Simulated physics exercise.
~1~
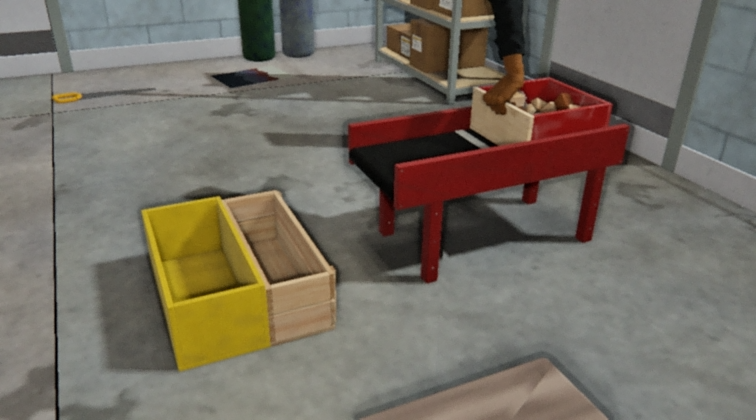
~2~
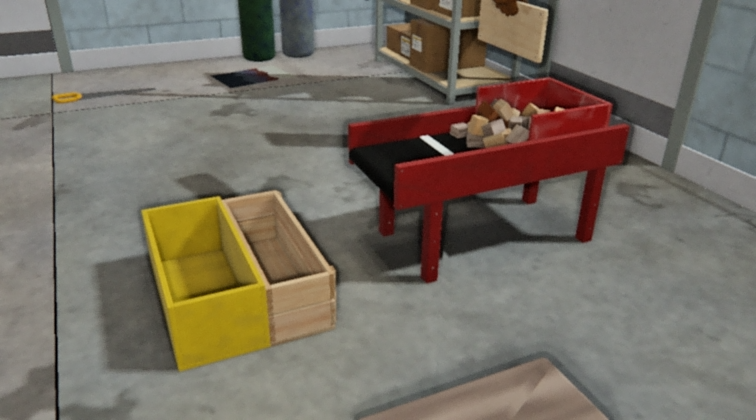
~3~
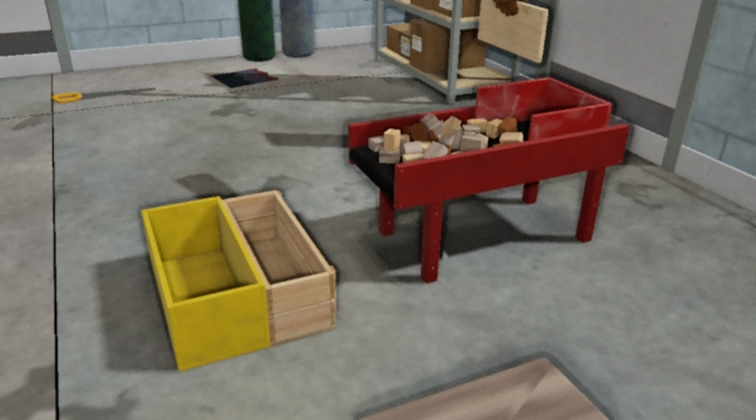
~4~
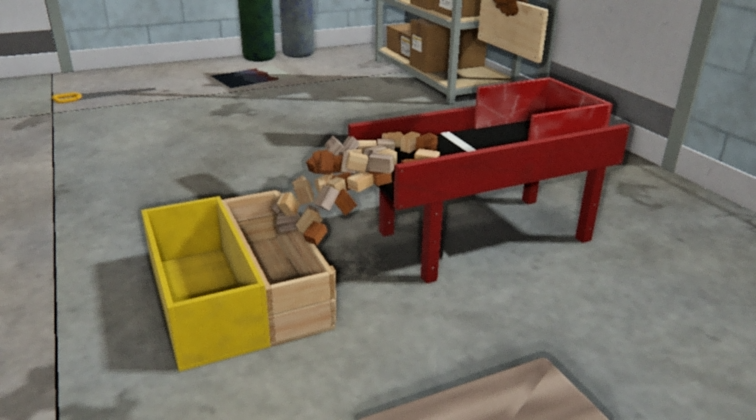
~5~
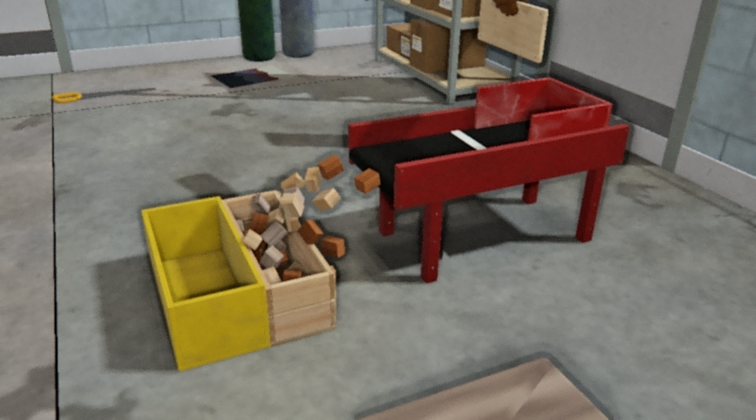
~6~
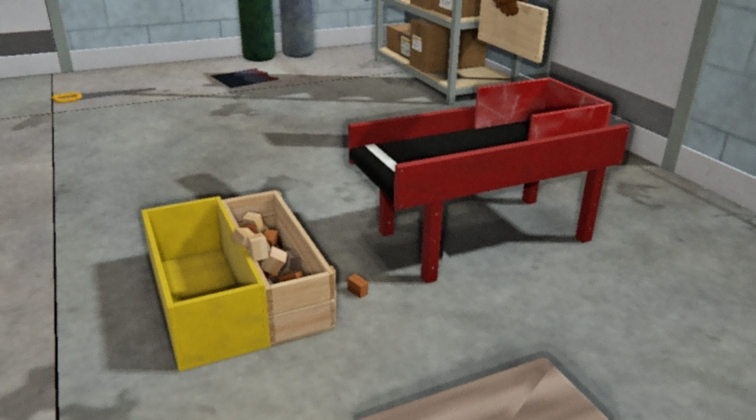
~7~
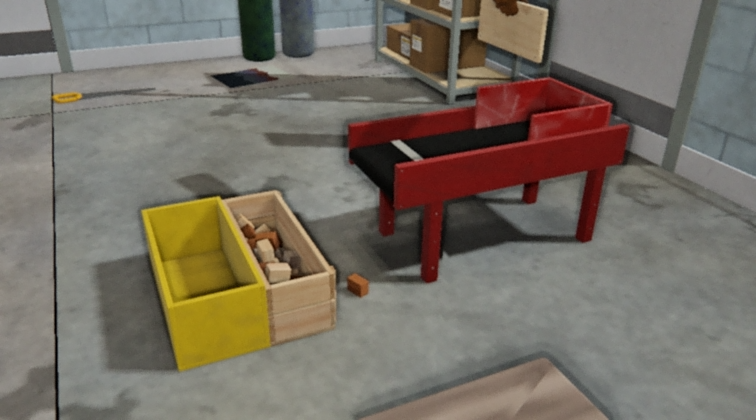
A gloved hand lifts a gate, and blocks ride the belt into the wooden box, one landing outside.
